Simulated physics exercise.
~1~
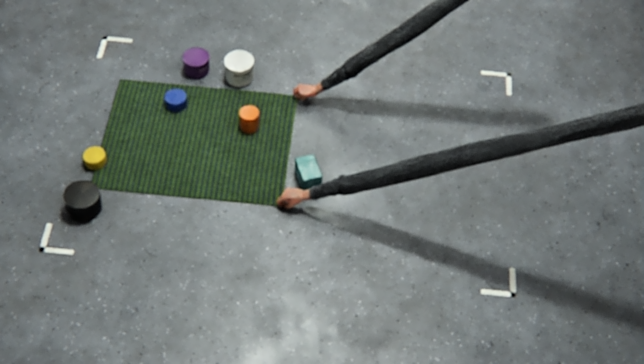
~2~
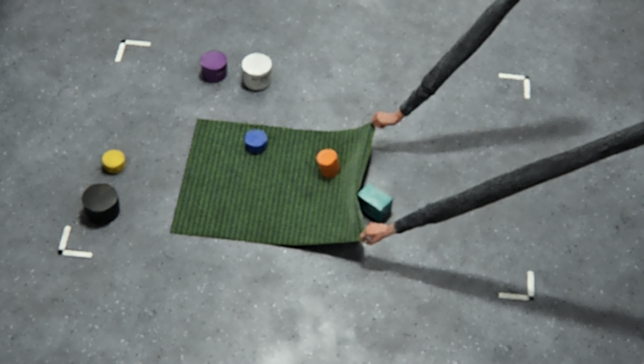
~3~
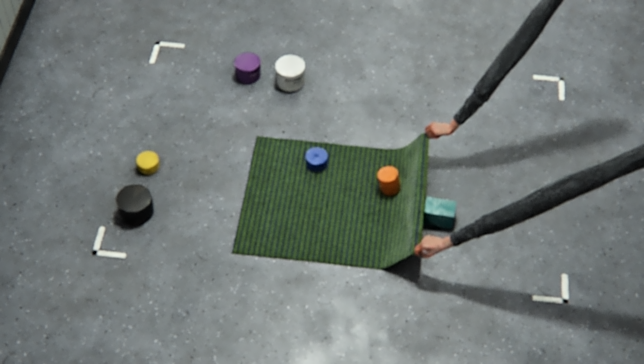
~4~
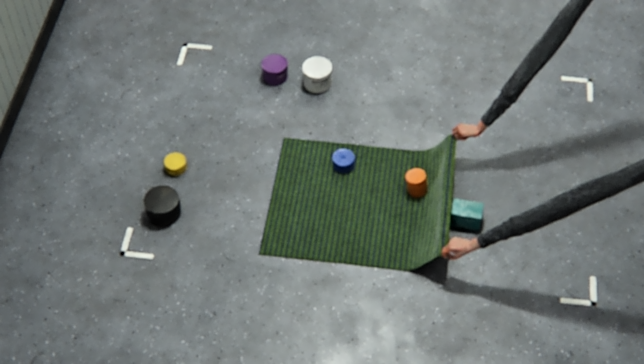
A green dust sheet is dragged across a speckled grey floor by two dark-sleeved arms reaching in from the right, seen from above. Blue and orange tubs sit on it, a teal crate lies by its right edge, purple and white containers stand above, and yellow and black tubs are at left, amid white corner marks. The hands pull the sheet right and slightly down, lifting its right edge. The blue and orange tubs ride along and the crate shifts right, while the other containers stay behind. Finally, the sheet rests clear of them, its edge still held beside the crate.
